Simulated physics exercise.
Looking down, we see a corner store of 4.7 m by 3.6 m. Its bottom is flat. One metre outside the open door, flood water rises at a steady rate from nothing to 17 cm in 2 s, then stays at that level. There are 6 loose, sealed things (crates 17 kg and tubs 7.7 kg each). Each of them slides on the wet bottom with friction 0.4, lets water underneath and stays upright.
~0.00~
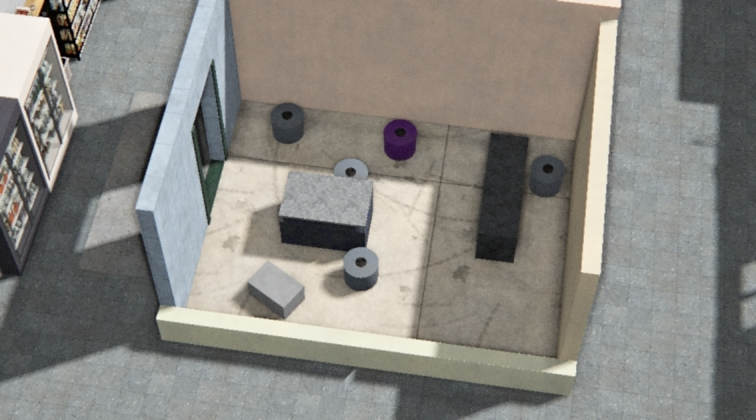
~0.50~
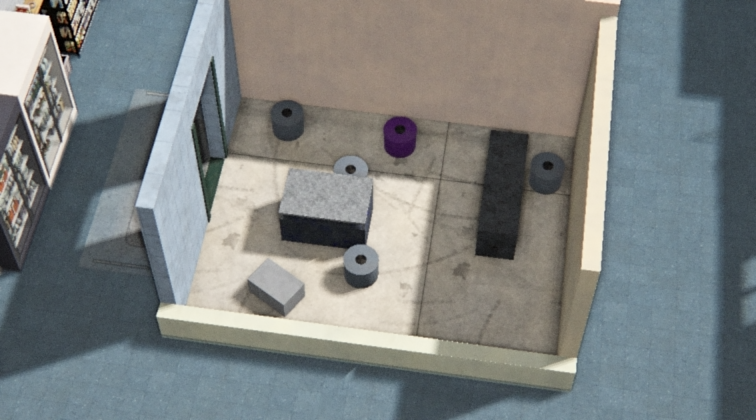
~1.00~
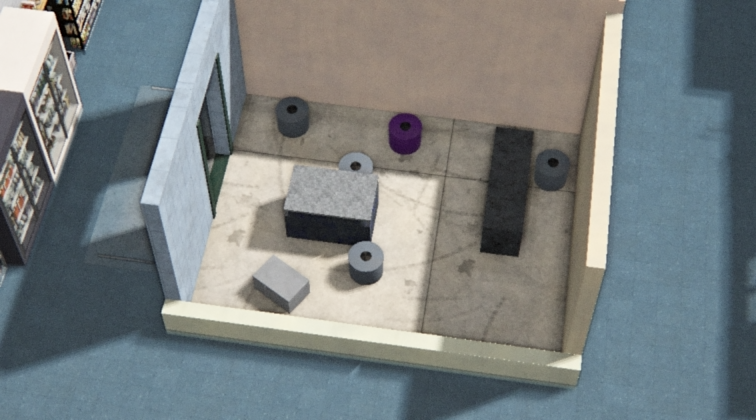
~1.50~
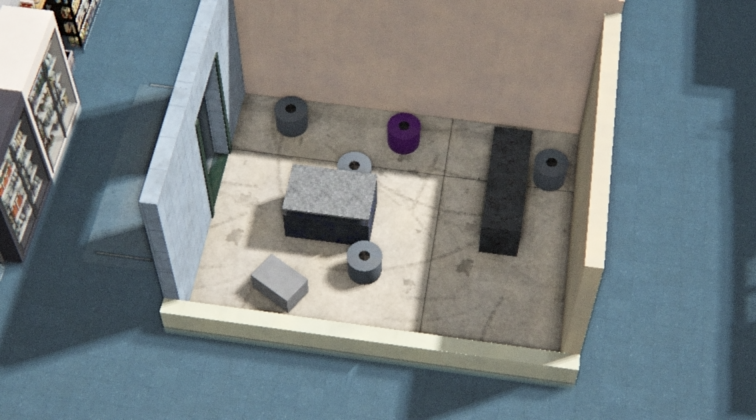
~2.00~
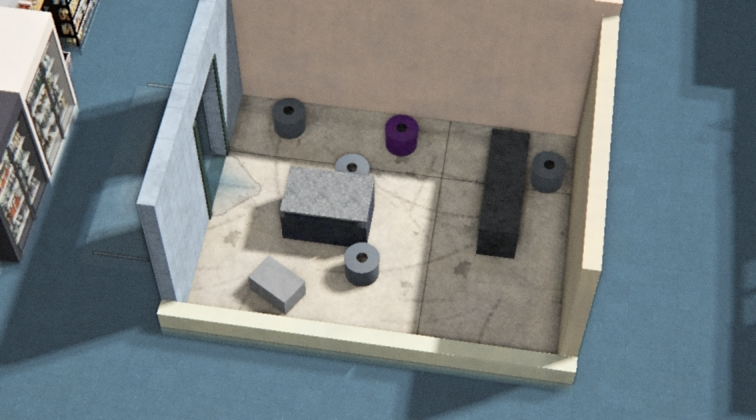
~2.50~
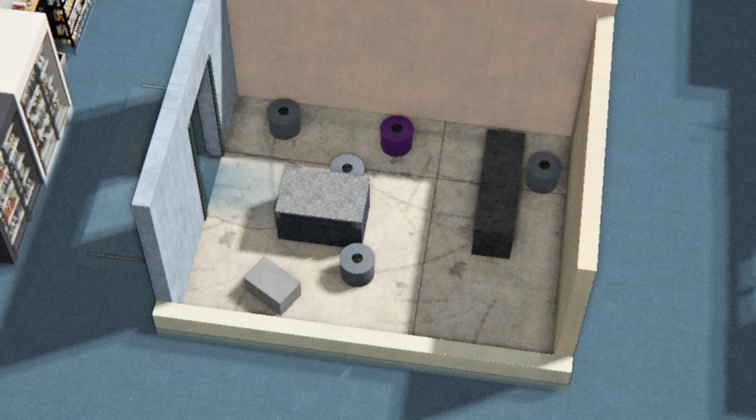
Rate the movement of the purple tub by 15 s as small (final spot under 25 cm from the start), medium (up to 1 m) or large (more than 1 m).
Large.
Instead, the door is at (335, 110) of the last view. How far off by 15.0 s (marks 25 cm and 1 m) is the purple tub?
The purple tub ends up a little way over.
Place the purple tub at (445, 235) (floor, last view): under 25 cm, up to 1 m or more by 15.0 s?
I'd say it goes a long distance.
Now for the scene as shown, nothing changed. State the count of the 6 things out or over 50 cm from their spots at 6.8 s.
By my tally, 2.
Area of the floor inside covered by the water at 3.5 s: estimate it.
The covered patch comes to about 4.0 m2.
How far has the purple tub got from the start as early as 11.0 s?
About 200 cm by then.
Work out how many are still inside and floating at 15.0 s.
Answer: 6.
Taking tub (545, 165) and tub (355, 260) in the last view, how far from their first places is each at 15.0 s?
First 140 cm, then 100 cm.
After 3.5 s the purple tub is near (397, 129), 0.0 m from its start, aground; 0 afloat.
After 6.8 s the purple tub is near (470, 134), 1.0 m from its start, aground; 0 afloat.
After 11.0 s the purple tub is near (554, 144), 2.1 m from its start, afloat; 2 afloat.
After 15.0 s the purple tub is near (537, 194), 2.1 m from its start, afloat; 6 afloat.
